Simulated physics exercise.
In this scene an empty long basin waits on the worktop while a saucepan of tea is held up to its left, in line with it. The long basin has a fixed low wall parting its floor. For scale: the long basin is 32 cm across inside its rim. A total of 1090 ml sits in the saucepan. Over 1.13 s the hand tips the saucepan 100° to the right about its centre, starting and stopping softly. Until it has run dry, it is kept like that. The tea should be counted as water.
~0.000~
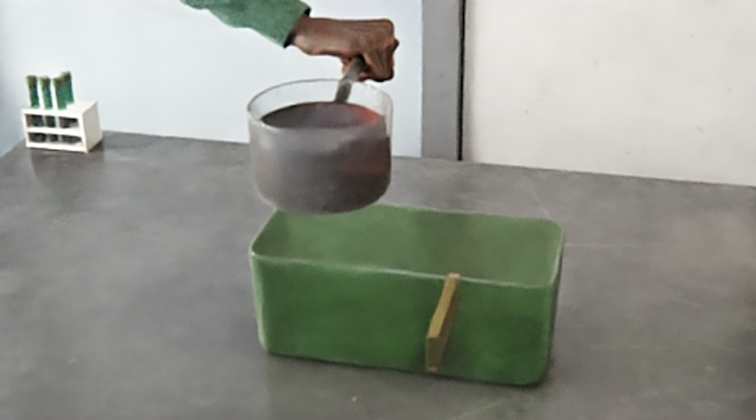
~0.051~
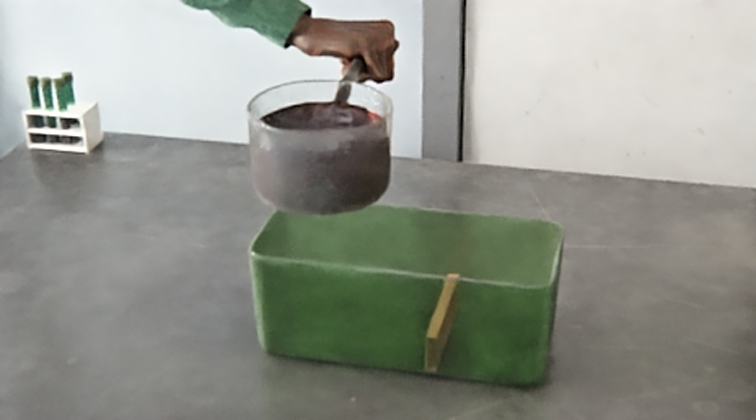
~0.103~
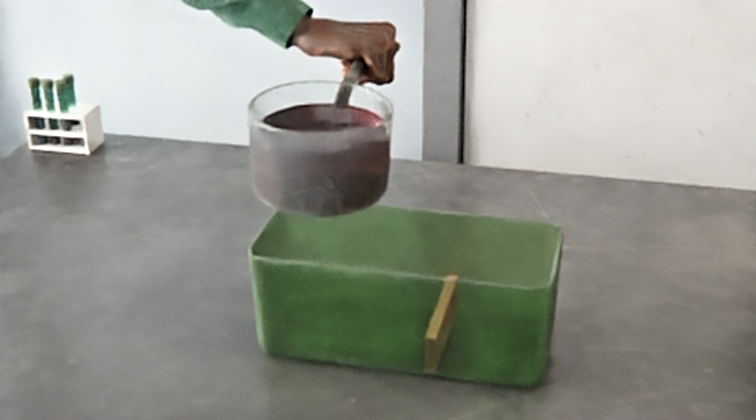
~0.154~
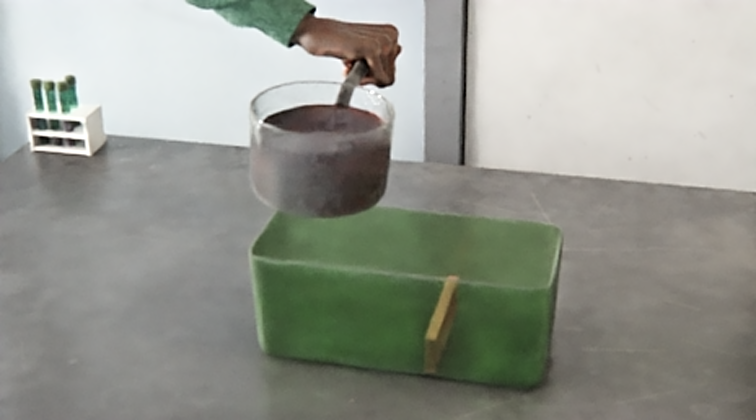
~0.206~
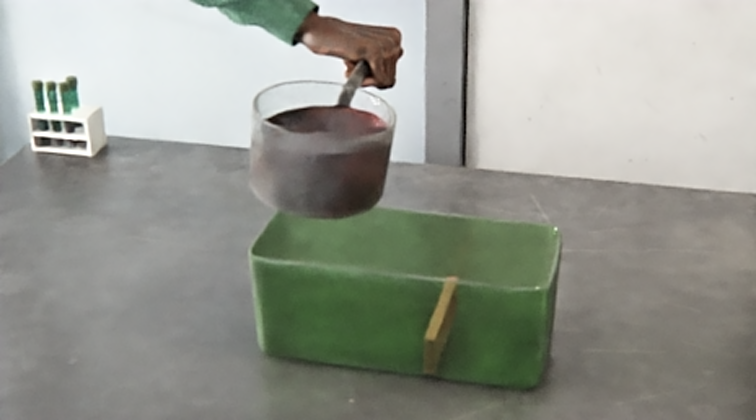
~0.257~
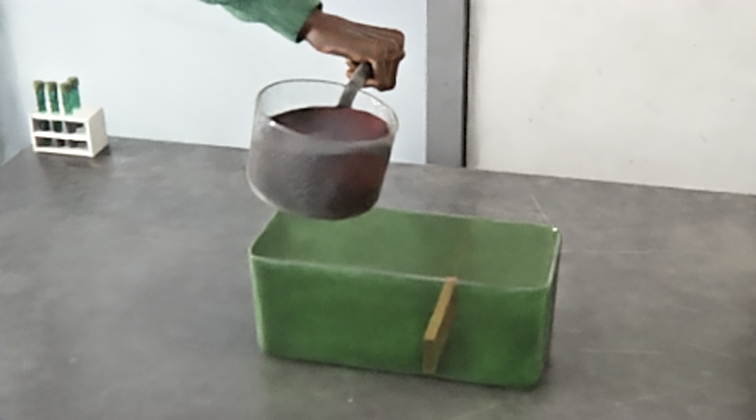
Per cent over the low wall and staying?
51 per cent.
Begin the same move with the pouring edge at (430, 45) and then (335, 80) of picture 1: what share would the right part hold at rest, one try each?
The first try gives 60 percent and the second 10 percent.
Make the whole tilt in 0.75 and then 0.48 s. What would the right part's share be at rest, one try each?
35 then 30 %.
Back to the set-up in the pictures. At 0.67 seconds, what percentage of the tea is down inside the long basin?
Roughly 9 per cent.
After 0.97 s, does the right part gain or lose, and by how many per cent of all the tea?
It falls by about 3.
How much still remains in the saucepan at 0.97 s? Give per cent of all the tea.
Near 20 percent, more or less.
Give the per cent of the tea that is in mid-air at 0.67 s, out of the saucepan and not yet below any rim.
It comes to roughly 20 per cent.
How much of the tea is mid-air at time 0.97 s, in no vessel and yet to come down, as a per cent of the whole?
Around 7 percent of it is airborne.
By 0.67 s the tilt is 64° and 71 per cent is still to pour, 2 is left of the wall and 7 right of it.
By 0.97 s the tilt is 95° and 19 per cent is still to pour, 20 is left of the wall and 53 right of it.
By 1.29 s the tilt is 100° and 3 per cent is still to pour, 42 is left of the wall and 53 right of it.
By 1.63 s the tilt is 100° and 0 per cent is still to pour, 48 is left of the wall and 51 right of it.
At rest 49 per cent lies left of the wall, 51 right of it and 0 outside.
